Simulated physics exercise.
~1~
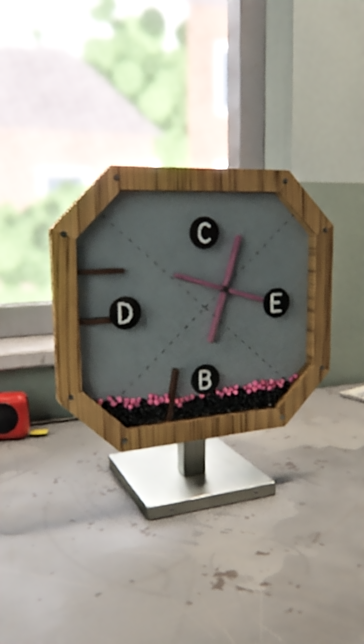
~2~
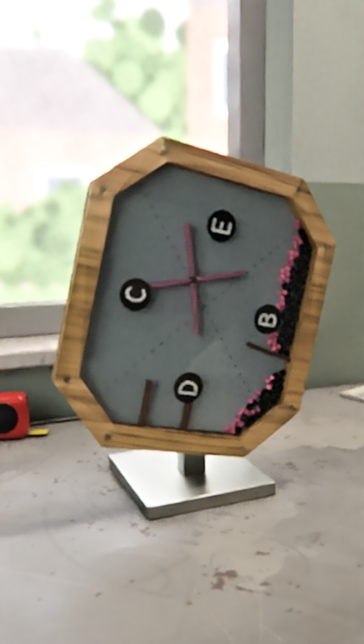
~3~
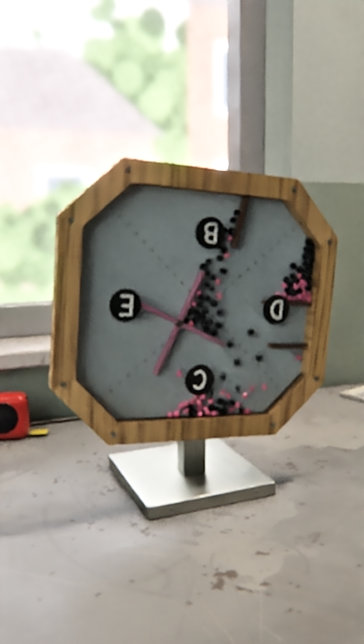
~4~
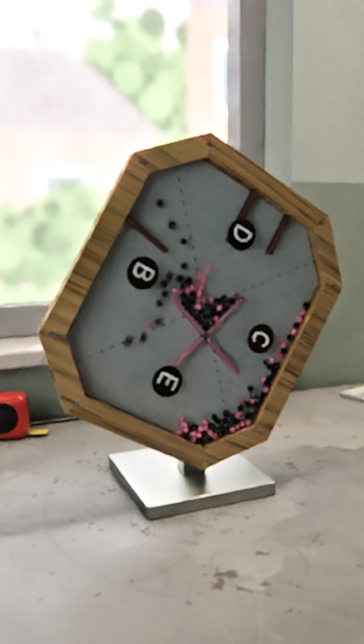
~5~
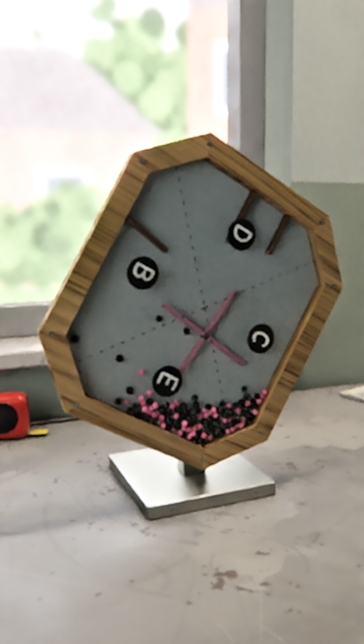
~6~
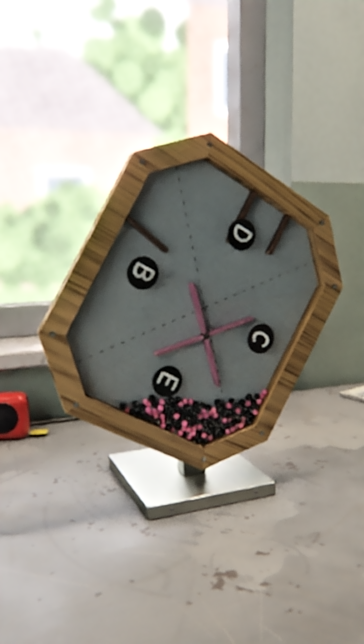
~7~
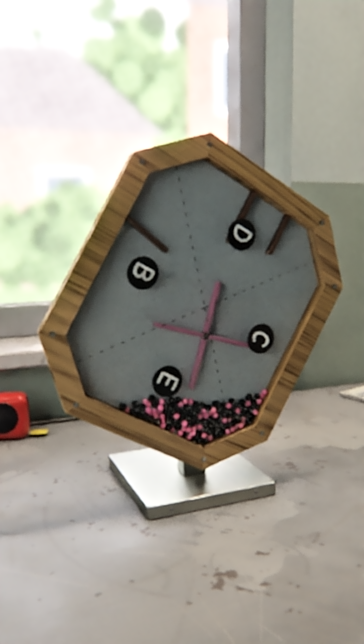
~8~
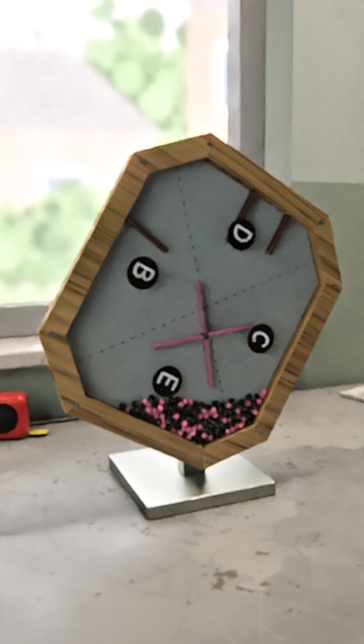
A wooden-framed box turns anticlockwise, tumbling black and pink beads that settle mostly by E.
